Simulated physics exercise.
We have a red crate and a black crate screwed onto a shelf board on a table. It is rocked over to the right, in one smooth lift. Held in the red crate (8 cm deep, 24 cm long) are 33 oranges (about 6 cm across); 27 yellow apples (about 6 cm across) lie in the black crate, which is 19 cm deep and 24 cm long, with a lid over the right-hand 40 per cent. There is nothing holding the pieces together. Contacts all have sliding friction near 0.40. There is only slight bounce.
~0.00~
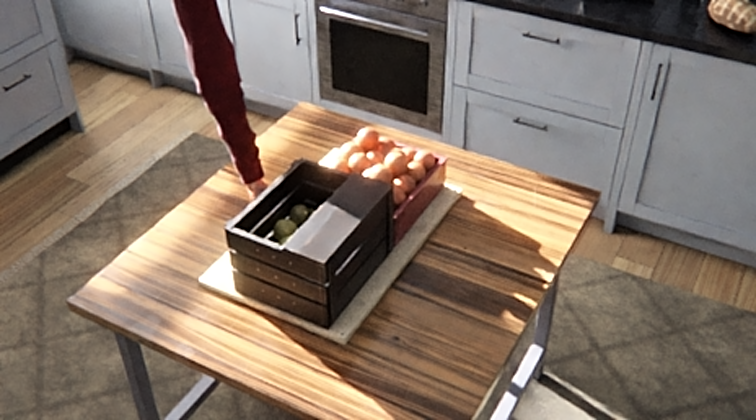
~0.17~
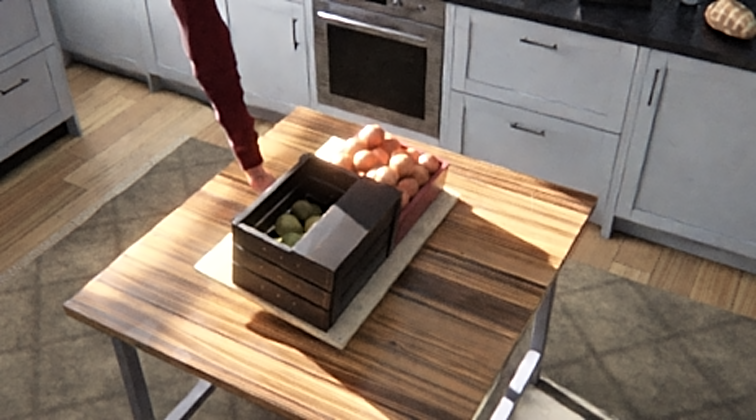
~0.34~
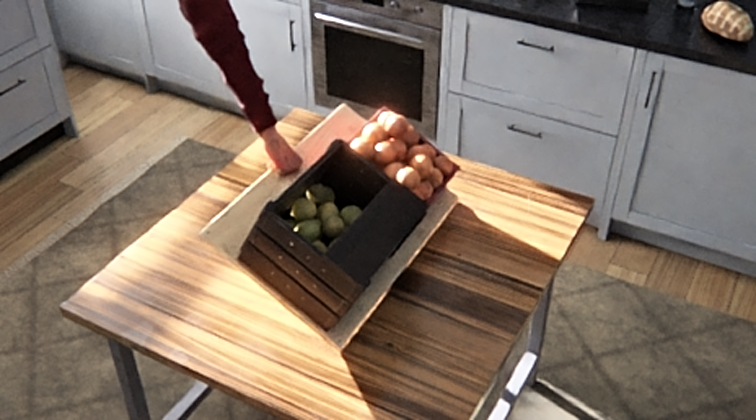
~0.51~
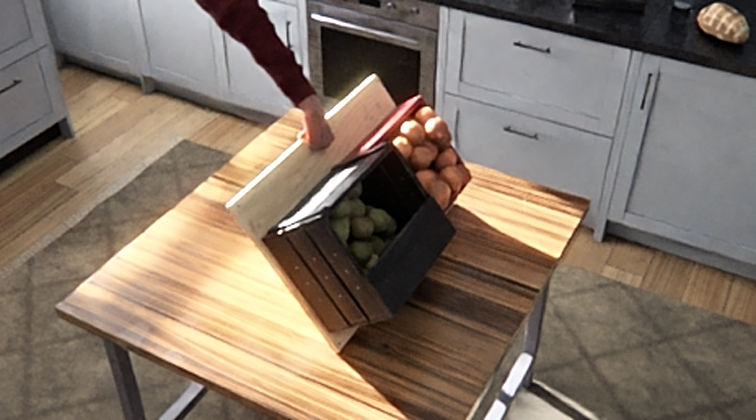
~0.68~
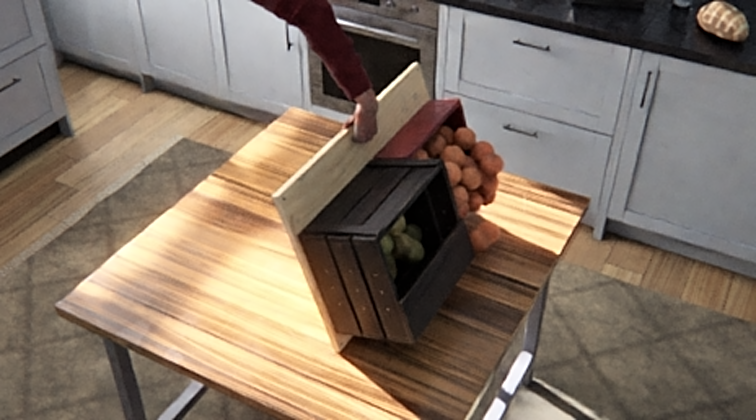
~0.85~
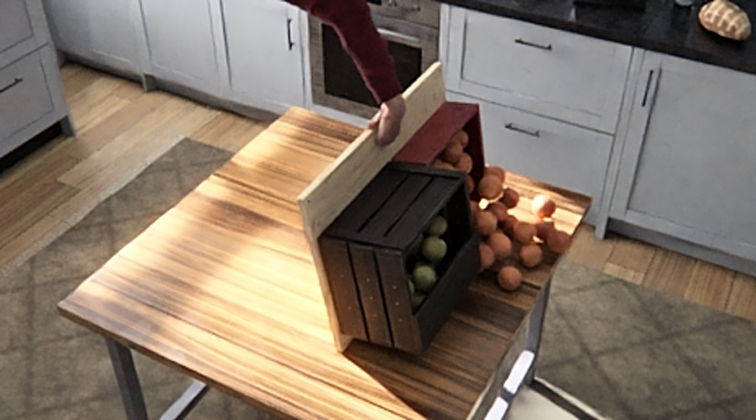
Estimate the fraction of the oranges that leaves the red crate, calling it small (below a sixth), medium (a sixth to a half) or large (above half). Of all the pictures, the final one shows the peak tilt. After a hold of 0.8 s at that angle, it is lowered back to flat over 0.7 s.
The fraction is large.
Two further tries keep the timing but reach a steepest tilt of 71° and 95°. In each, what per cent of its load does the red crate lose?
Roughly 60 per cent, then roughly 100 per cent.
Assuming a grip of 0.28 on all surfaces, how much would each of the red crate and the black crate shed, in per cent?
Red crate 60, black crate 0 per cent.
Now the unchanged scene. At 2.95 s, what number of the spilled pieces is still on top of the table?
Some 8 in number.
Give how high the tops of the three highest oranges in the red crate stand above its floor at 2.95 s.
That is close to 8 centimetres.
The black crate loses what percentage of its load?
I'd put the black crate at some 0 per cent.
After 1.19 s, tilt 79°; 20 of 33 out of the red crate and 0 of 27 out of the black crate.
After 1.61 s, tilt 79°; 22 of 33 out of the red crate and 0 of 27 out of the black crate.
After 2.20 s, tilt 9°; 22 of 33 out of the red crate and 0 of 27 out of the black crate.
When it is over (at 2.95 s), 22 of 33 out of the red crate and 0 of 27 out of the black crate. Asked share, 22 of 33, 67 per cent.
